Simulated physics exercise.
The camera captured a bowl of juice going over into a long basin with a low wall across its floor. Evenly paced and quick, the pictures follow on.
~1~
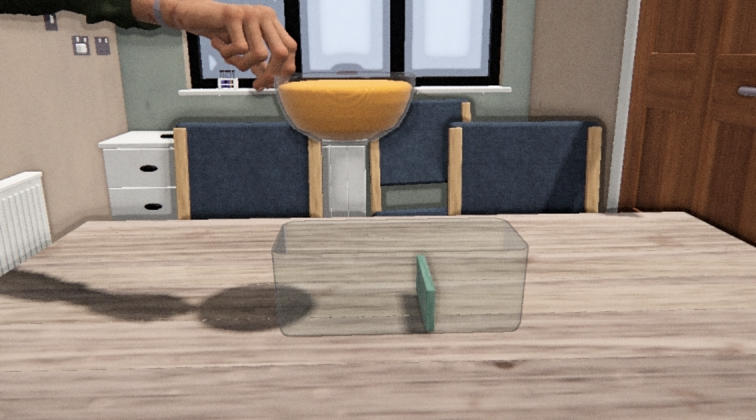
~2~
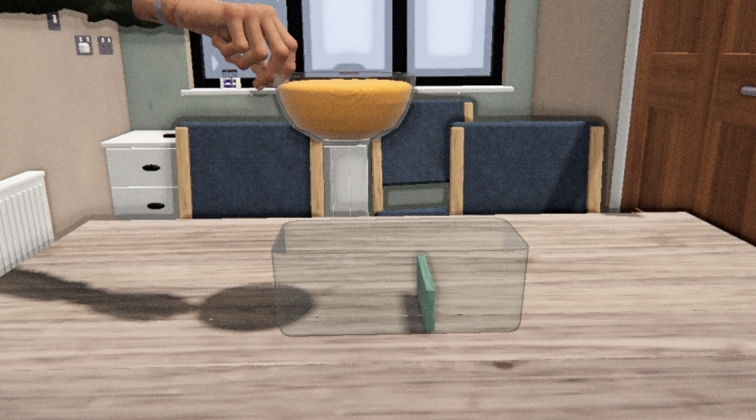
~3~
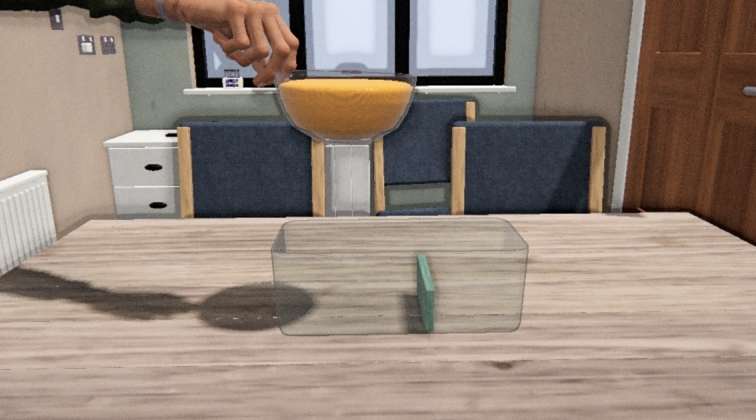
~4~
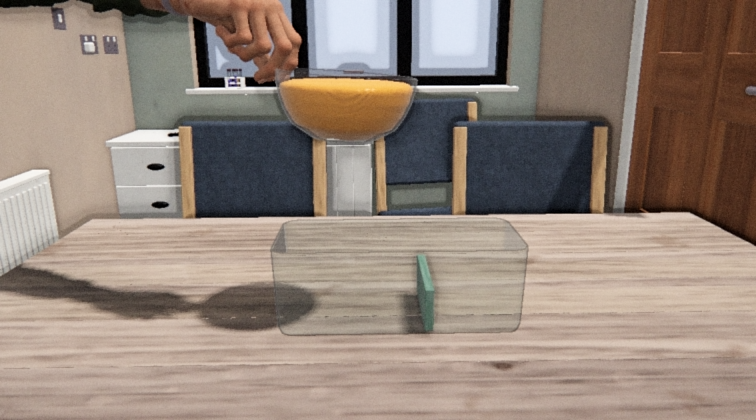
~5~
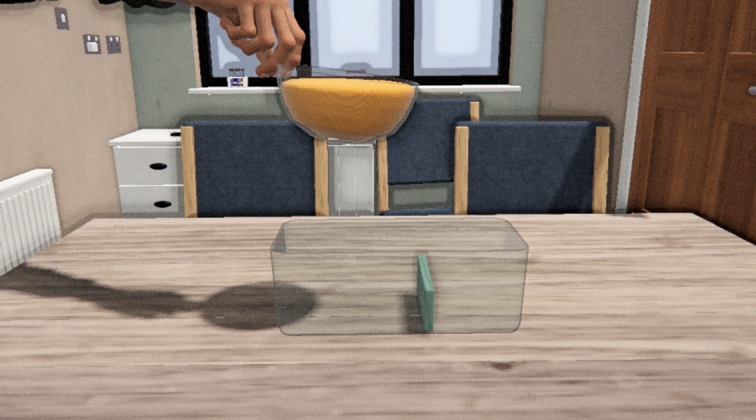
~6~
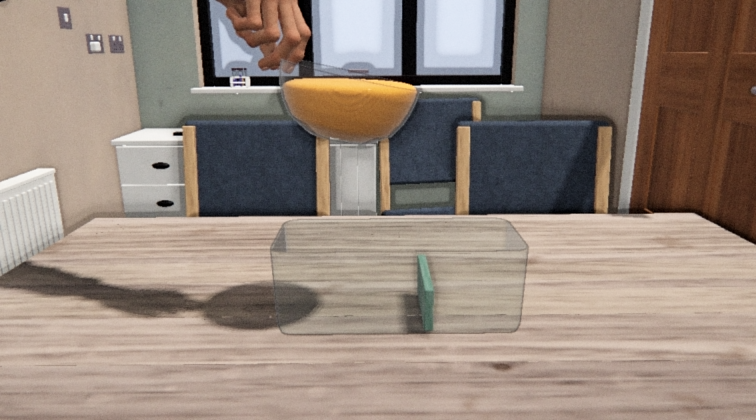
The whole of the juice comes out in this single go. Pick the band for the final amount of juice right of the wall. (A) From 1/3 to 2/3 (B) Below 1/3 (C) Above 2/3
C.
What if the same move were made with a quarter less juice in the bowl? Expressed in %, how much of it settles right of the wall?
I'd reckon close to 85 %.
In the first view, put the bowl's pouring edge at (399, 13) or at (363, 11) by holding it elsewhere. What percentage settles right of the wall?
In order: Close to 70 and 55 percent.
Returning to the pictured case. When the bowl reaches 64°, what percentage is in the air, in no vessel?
Around 40 in a hundred, more or less.
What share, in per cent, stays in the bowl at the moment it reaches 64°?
It still holds close to 45 per cent at that lean.
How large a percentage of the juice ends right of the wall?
Share: Roughly 75 %.
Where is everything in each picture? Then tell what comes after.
The first frame shows tilt 0°; pouring edge (414, 76); surface from (279, 85) to (412, 84); the long basin's rim runs from (278, 238) to (517, 234); the wall's top is at (425, 272).
The second frame shows tilt 1°; pouring edge (414, 76); surface from (279, 85) to (412, 84).
The third frame shows tilt 2°; pouring edge (415, 78); surface from (279, 84) to (412, 85).
The fourth frame shows tilt 5°; pouring edge (416, 81); surface from (281, 83) to (413, 86).
The fifth frame shows tilt 8°; pouring edge (417, 86); surface from (282, 82) to (415, 87).
The sixth frame shows tilt 13°; pouring edge (418, 91); surface from (284, 82) to (417, 87).
A moment on, the bowl is tipped part way and 44 per cent is still to pour, 0 is left of the wall and 15 right of it.
Next, the bowl is tipped on its side and 4 per cent is still to pour, 8 is left of the wall and 74 right of it.
Then the bowl is tipped on its side and 0 per cent is still to pour, 17 is left of the wall and 78 right of it.
Later the bowl is tipped on its side and 0 per cent is still to pour, 22 is left of the wall and 74 right of it.
At rest 22 per cent lies left of the wall, 73 right of it and 4 outside.
